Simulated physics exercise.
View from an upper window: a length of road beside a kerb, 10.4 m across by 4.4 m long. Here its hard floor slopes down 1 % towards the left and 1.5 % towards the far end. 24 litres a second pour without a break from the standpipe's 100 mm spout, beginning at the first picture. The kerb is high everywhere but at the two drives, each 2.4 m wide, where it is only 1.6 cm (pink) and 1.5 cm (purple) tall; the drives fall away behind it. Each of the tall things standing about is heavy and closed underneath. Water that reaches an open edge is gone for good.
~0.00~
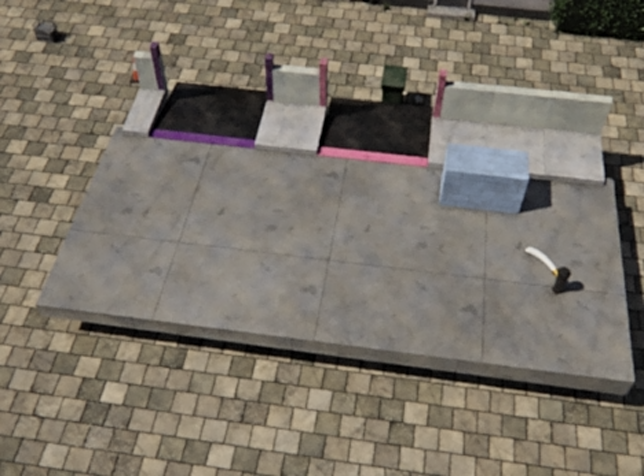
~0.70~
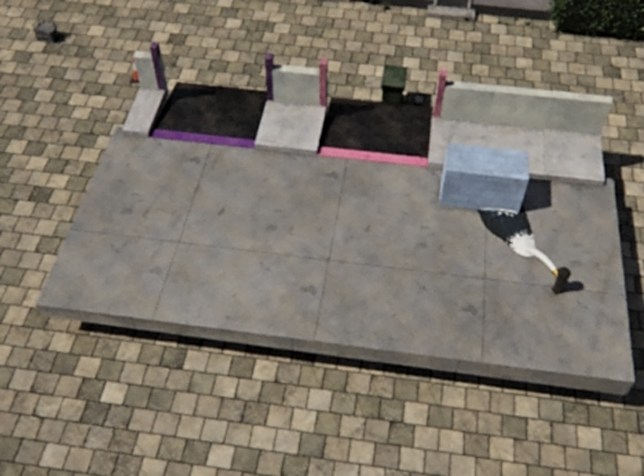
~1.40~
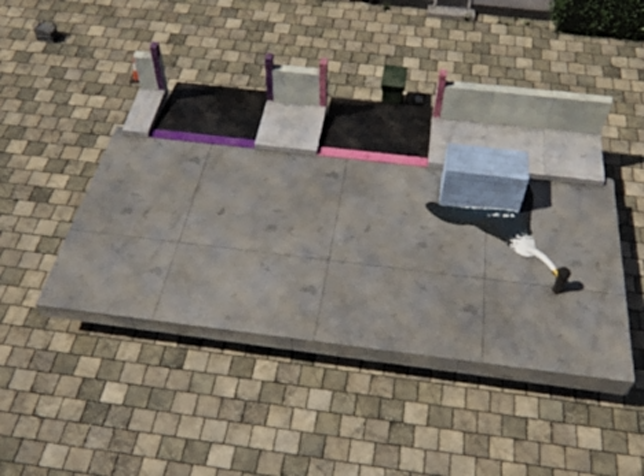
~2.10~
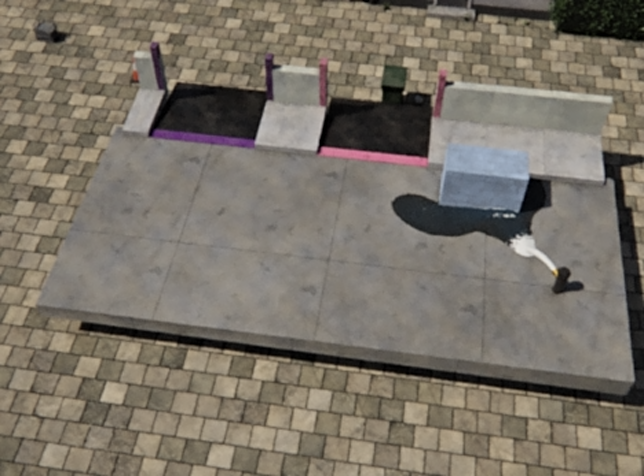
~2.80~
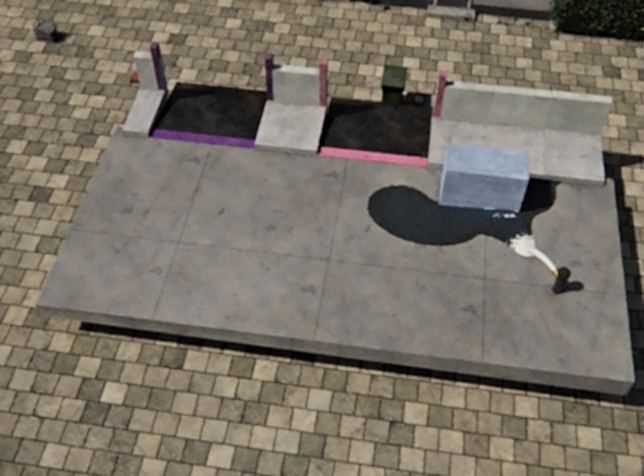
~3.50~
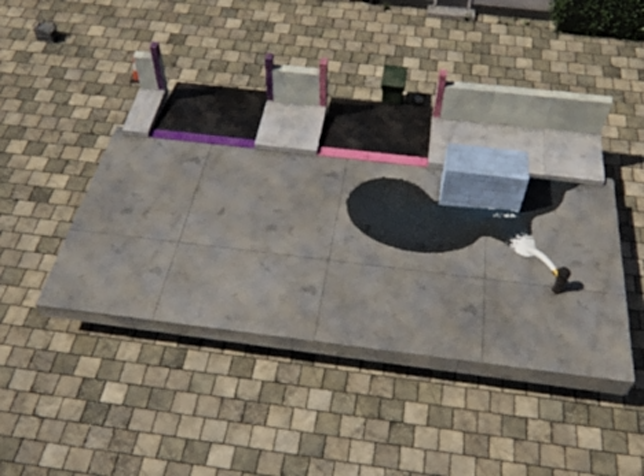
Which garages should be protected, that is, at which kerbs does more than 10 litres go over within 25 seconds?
At the pink driveway the total rises past the mark; at the purple driveway the total rises past the mark.
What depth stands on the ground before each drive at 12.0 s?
In centimetres, pink: 2.0; purple: 1.5.
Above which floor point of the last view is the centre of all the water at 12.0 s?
(377, 199).
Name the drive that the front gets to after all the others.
The purple one.
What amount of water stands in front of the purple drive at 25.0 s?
3.0 cm.
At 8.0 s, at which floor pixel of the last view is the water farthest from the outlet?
Tip position: Roughly (275, 153), last view.
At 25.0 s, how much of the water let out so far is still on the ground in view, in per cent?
64 %.
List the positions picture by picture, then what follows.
In the first picture, the jet has just started at (550, 264); the ground is still dry.
The second picture shows from the spout at (550, 264) the water has spread over 0.7 m2; its tip is at (480, 211), and it is 1.8 cm deep on average.
The third picture shows the jet leaves at (550, 264); the sheet reaches (427, 205), 3.0 m away, and wets 1.4 m2.
The fourth picture shows the jet leaves at (550, 264); the sheet reaches (398, 200), 3.6 m away, and wets 2.6 m2.
The fifth picture shows from the spout at (550, 264) the water has spread over 3.9 m2; its tip is at (372, 199), and it is 1.2 cm deep on average.
The sixth picture shows the jet leaves at (550, 264); the sheet reaches (355, 191), 4.4 m away, and wets 5.3 m2.
After 5.0 s water covers 15 % of the floor and is deepest (11 cm) near (501, 215); pink driveway not reached, purple driveway not reached.
After 8.0 s water covers 25 % of the floor and is deepest (11 cm) near (501, 215); pink driveway 1.7 cm at the lowered kerb, 0 L in, purple driveway not reached.
After 12.0 s water covers 35 % of the floor and is deepest (11 cm) near (501, 215); pink driveway 2 cm at the lowered kerb, 2 L in, purple driveway 1.6 cm at the lowered kerb, 0 L in.
After 16.0 s water covers 45 % of the floor and is deepest (11 cm) near (501, 215); pink driveway 2.1 cm at the lowered kerb, 8 L in, purple driveway 2.6 cm at the lowered kerb, 8 L in.
After 25.0 s water covers 45 % of the floor and is deepest (11 cm) near (501, 215); pink driveway 2.2 cm at the lowered kerb, 26 L in, purple driveway 2.9 cm at the lowered kerb, 51 L in.
